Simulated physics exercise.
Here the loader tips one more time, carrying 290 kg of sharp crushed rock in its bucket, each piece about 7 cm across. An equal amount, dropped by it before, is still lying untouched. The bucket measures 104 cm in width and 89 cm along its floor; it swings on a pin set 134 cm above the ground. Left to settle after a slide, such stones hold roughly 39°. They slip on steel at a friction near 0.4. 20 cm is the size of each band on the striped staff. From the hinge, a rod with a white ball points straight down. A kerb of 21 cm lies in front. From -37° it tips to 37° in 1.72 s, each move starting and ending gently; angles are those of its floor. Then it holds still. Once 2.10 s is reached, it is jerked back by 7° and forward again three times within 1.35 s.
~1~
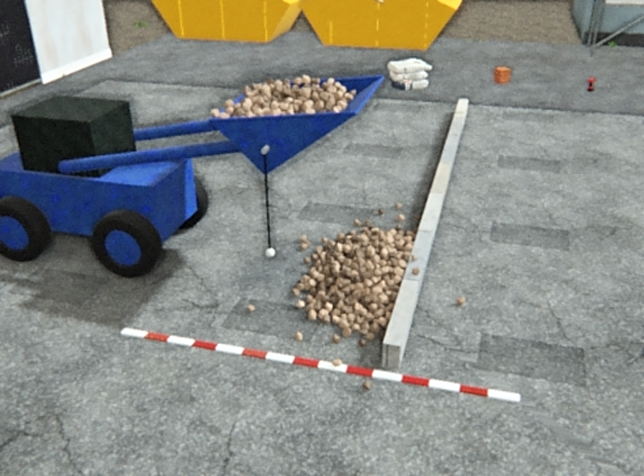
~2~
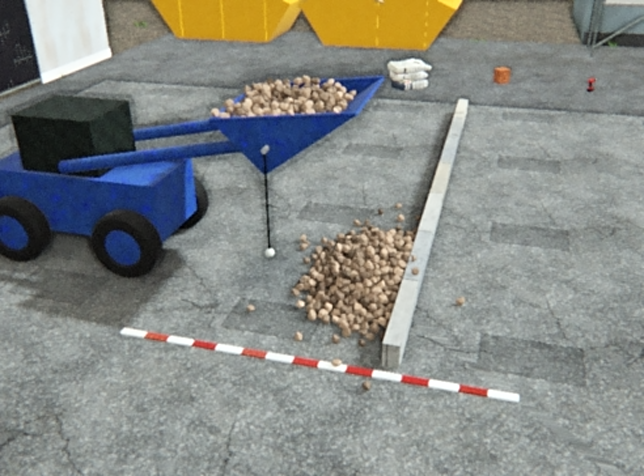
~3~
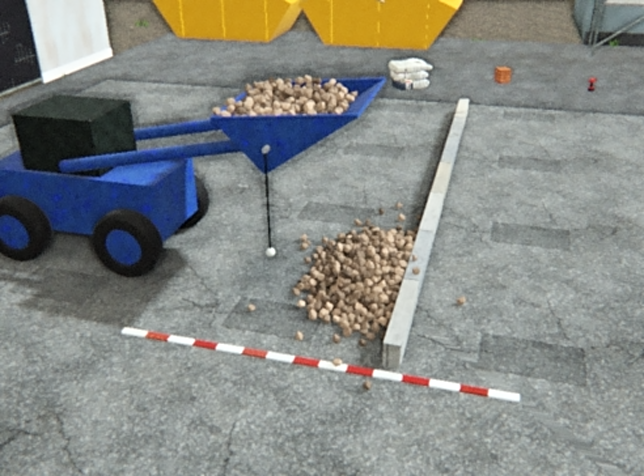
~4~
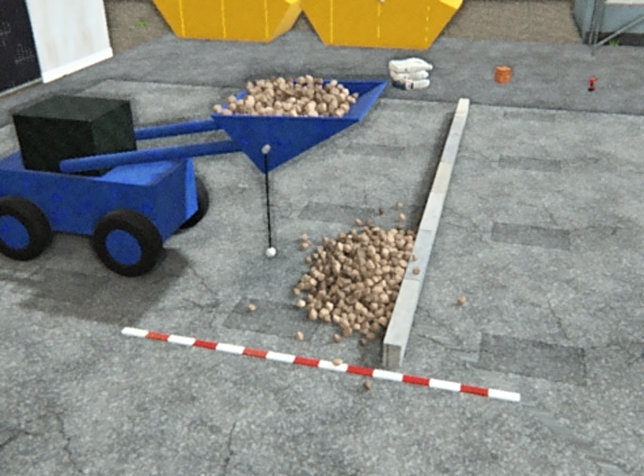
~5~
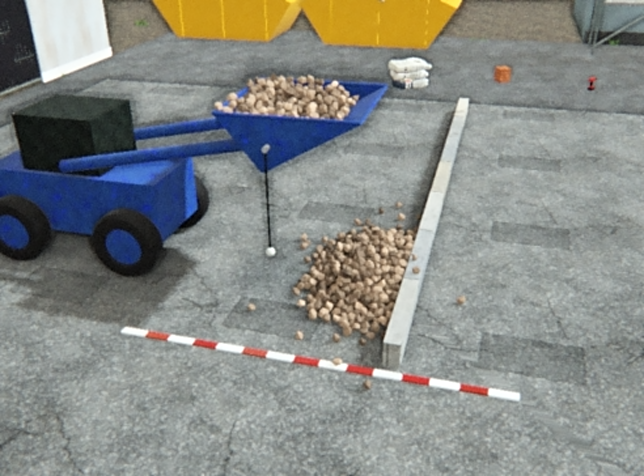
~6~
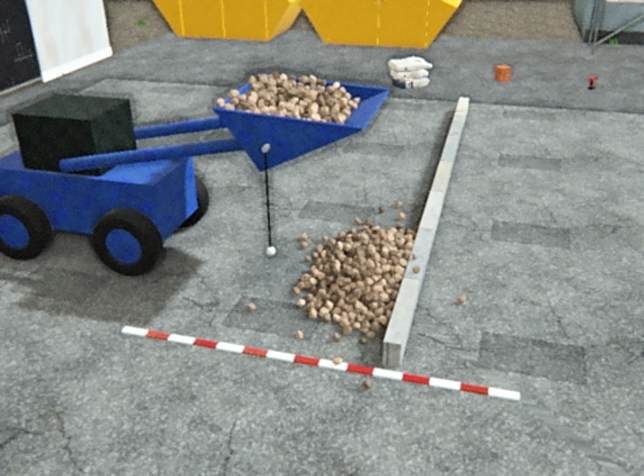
On a cracked grey paved yard, seen from above at an angle by a still camera, two yellow containers stand at the back. A blue loader at left holds a raised bucket of brownish stones, with a similar heap beside a pale kerb and a red-and-white striped bar in front. The bucket slowly tilts forward slightly, its front edge lowering, while the stones stay inside and the heap lies still.
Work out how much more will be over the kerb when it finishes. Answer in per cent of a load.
Around 25 out of 100.
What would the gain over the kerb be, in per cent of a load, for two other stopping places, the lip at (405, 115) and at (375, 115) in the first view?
About 85 per cent from the first spot and 50 per cent from the second.
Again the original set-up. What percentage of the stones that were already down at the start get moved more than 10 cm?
0 %.
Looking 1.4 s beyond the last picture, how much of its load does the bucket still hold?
About 60 percent is still in there.
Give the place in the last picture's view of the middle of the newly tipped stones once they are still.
They come to rest centred about (395, 259).
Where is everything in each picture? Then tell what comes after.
In the first picture, lip at (356, 113), floor tilted -37°, highest stones at (304, 88). The earlier load is highest near (370, 255), 27 cm above ground level, 100 % on this side of the kerb.
In the second picture, lip at (356, 114), floor tilted -37°, highest stones at (299, 87).
In the third picture, lip at (358, 116), floor tilted -35°, highest stones at (299, 87).
In the fourth picture, lip at (360, 119), floor tilted -33°, highest stones at (295, 86).
In the fifth picture, lip at (361, 124), floor tilted -30°, highest stones at (283, 83).
In the sixth picture, lip at (363, 129), floor tilted -27°, highest stones at (274, 81).
Then, 0.9 s after the last picture the floor is at 25°; in per cent of one load, 100 in the bucket, 100 on this side of the kerb; the foremost stones are at (417, 263).
Then, 1.4 s after the last picture the floor is at 37°; in per cent of one load, 58 in the bucket, 142 on this side of the kerb; the foremost stones are at (418, 259).
Then, 3.5 s after the last picture the floor is at 37°; in per cent of one load, 0 in the bucket, 175 on this side of the kerb, 25 over the kerb; the foremost stones are at (532, 302).
Then, 6.0 s after the last picture the floor is at 37°; in per cent of one load, 0 in the bucket, 175 on this side of the kerb, 25 over the kerb; the foremost stones are at (532, 302). Net gain over the kerb, 25.
